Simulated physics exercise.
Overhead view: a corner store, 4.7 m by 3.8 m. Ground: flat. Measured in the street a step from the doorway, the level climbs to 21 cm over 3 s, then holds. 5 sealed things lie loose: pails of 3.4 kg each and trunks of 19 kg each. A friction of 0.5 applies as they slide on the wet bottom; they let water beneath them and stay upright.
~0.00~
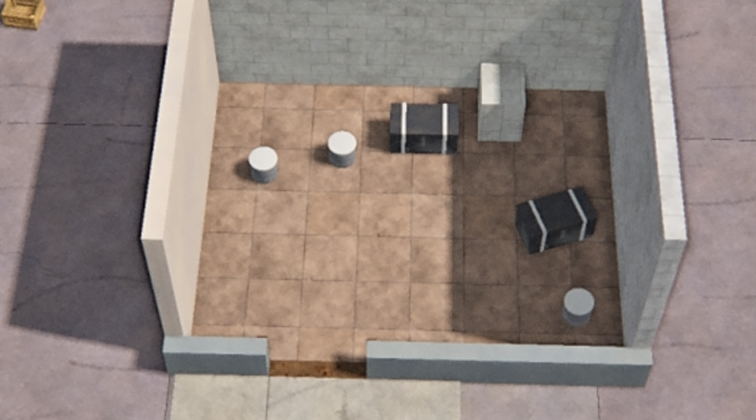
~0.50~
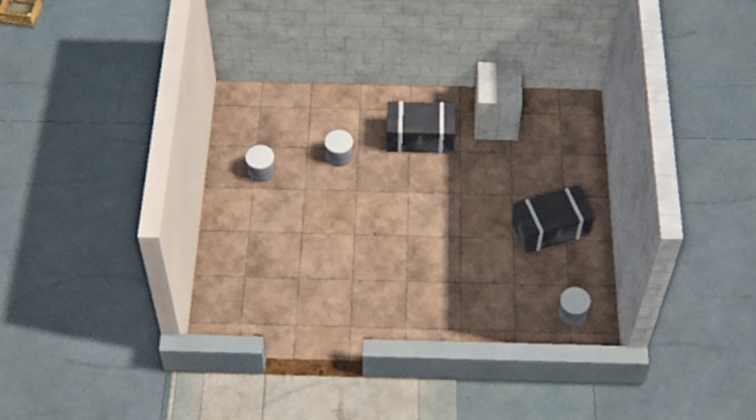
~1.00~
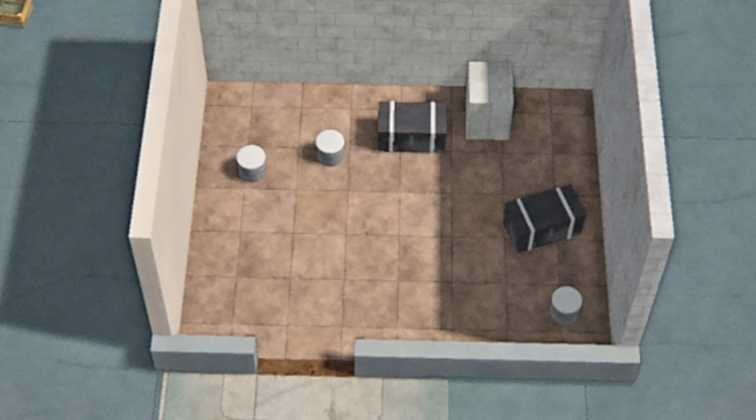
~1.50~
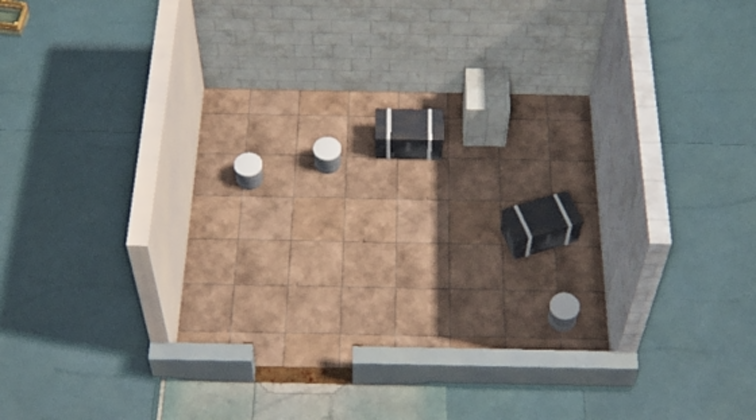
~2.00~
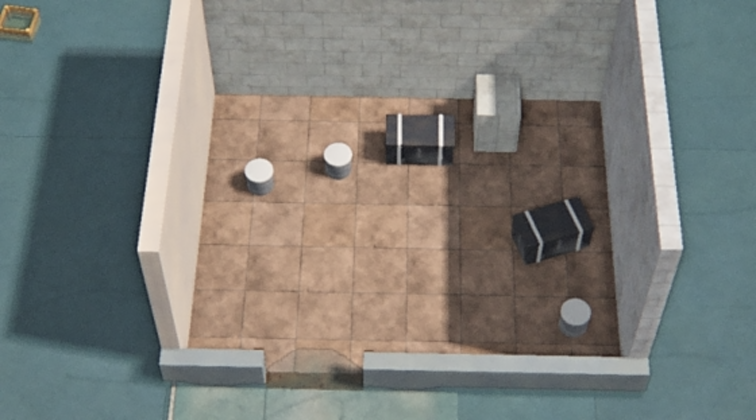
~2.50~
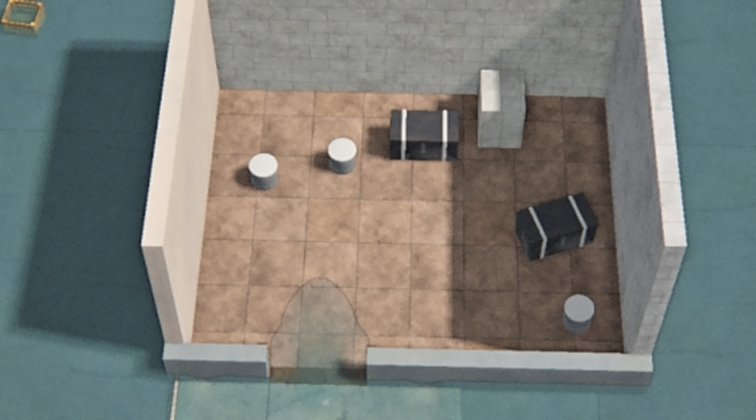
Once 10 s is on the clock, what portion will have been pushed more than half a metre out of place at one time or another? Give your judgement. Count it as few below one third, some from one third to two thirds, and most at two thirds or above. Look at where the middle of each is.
Some.
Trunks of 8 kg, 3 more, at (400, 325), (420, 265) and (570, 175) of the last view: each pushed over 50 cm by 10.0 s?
Order as given - above the limit, above the limit, inside the limit.
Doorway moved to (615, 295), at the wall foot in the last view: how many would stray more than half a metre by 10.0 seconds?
Count: 2.
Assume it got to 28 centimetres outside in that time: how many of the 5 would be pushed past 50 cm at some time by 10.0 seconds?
Under that setup the answer is 4.
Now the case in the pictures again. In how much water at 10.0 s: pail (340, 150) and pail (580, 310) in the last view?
I'd estimate 11 cm for the first and 2 cm for the second.
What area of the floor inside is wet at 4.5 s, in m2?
Close to 9.0 m2, I'd say.
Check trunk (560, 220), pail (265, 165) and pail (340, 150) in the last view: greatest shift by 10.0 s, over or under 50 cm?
One by one in that order: Below; above; above.
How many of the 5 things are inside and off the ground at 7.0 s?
I'd say 3 of them.
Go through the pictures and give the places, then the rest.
A pail at (579, 301), on the bottom; a trunk at (558, 211) rests on the ground; 0.0 m2 under water; 0 of 5 have shifted, in the first frame.
A pail at (576, 300), on the bottom; a trunk at (554, 210) rests on the ground; water covers 0.0 m2; 0 of 5 have shifted, in the second frame.
A pail at (567, 299), on the bottom; a trunk at (545, 209), on the bottom; 0.0 m2 under water; 0 of 5 have shifted, in the third frame.
A pail at (565, 306) rests on the ground; a trunk at (543, 216), on the bottom; 0.0 m2 under water; 0 of 5 have shifted, in the fourth frame.
A pail at (576, 311), on the bottom; a trunk at (554, 221), on the bottom; water covers 0.2 m2; 0 of 5 have shifted, in the fifth frame.
A pail at (579, 308), on the bottom; a trunk at (558, 218) rests on the ground; water covers 0.8 m2; 0 of 5 have shifted, in the sixth frame.
After 3.5 s 0 of 5 are over 50 cm from their spots; 0 afloat.
After 4.5 s 0 of 5 are over 50 cm from their spots; 0 afloat.
After 7.0 s 2 of 5 are over 50 cm from their spots; 3 afloat.
After 10.0 s 3 of 5 are over 50 cm from their spots, and 3 have been at some point; 3 afloat.
